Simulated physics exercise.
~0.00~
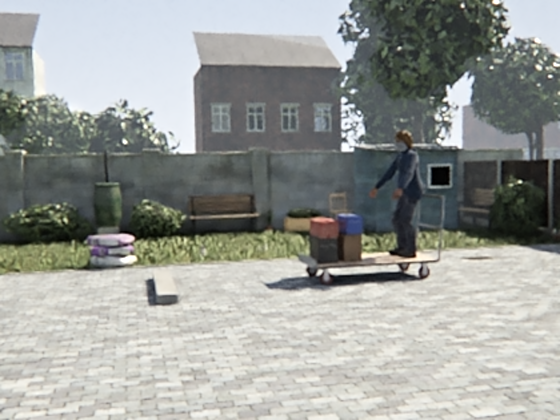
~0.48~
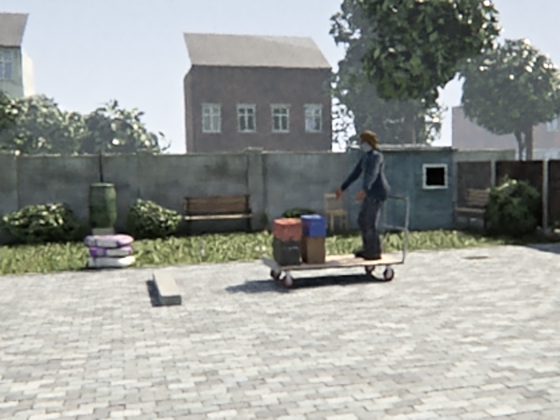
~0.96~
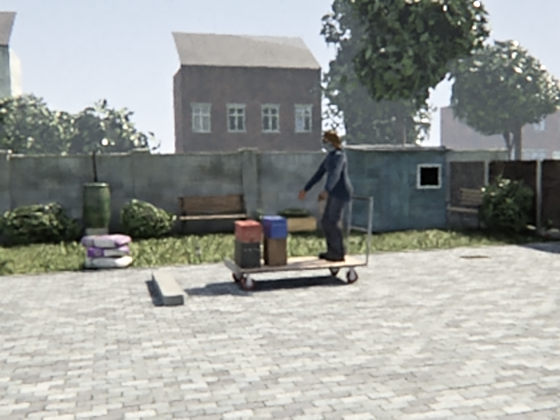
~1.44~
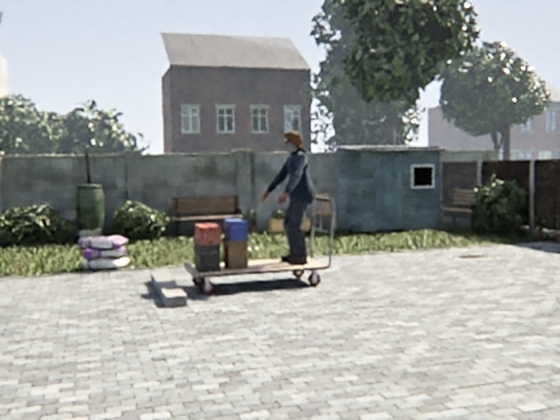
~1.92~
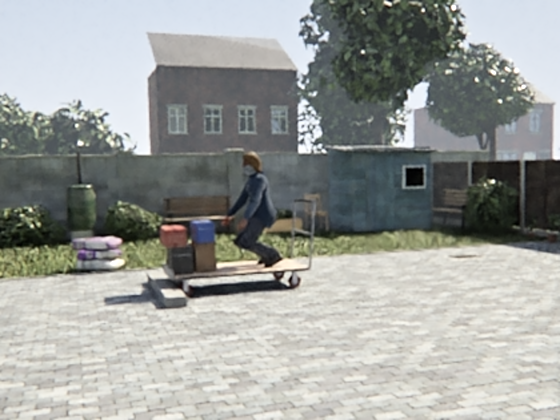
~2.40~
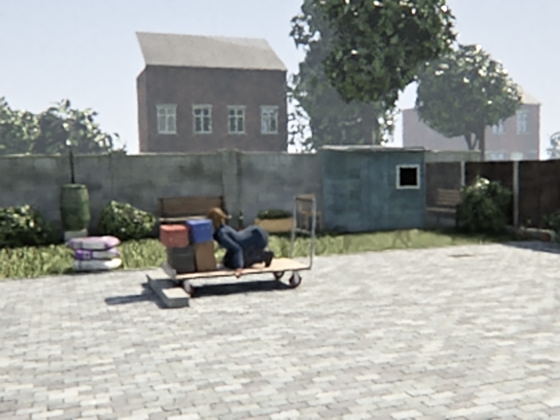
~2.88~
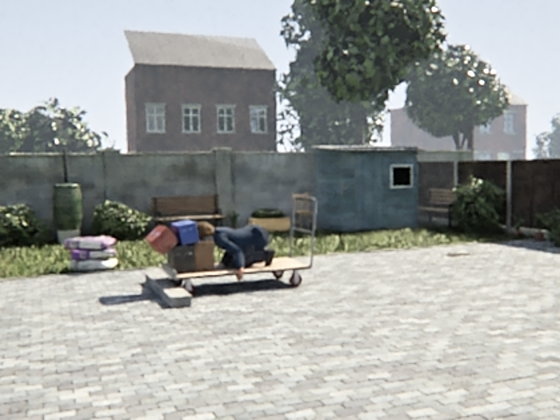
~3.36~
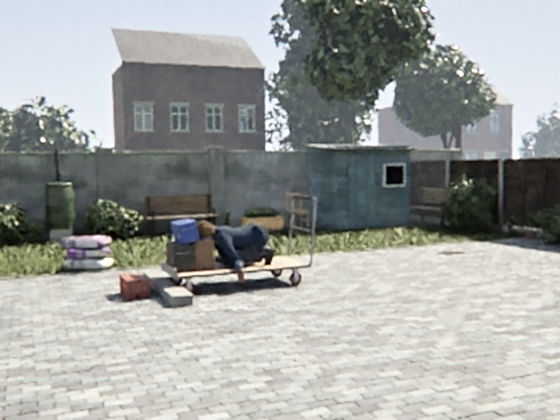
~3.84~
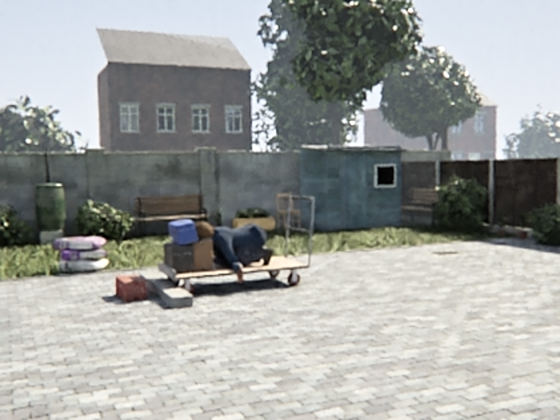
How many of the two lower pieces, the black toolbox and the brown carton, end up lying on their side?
None of them do. The black toolbox and the brown carton are both still upright on the cart at the end.
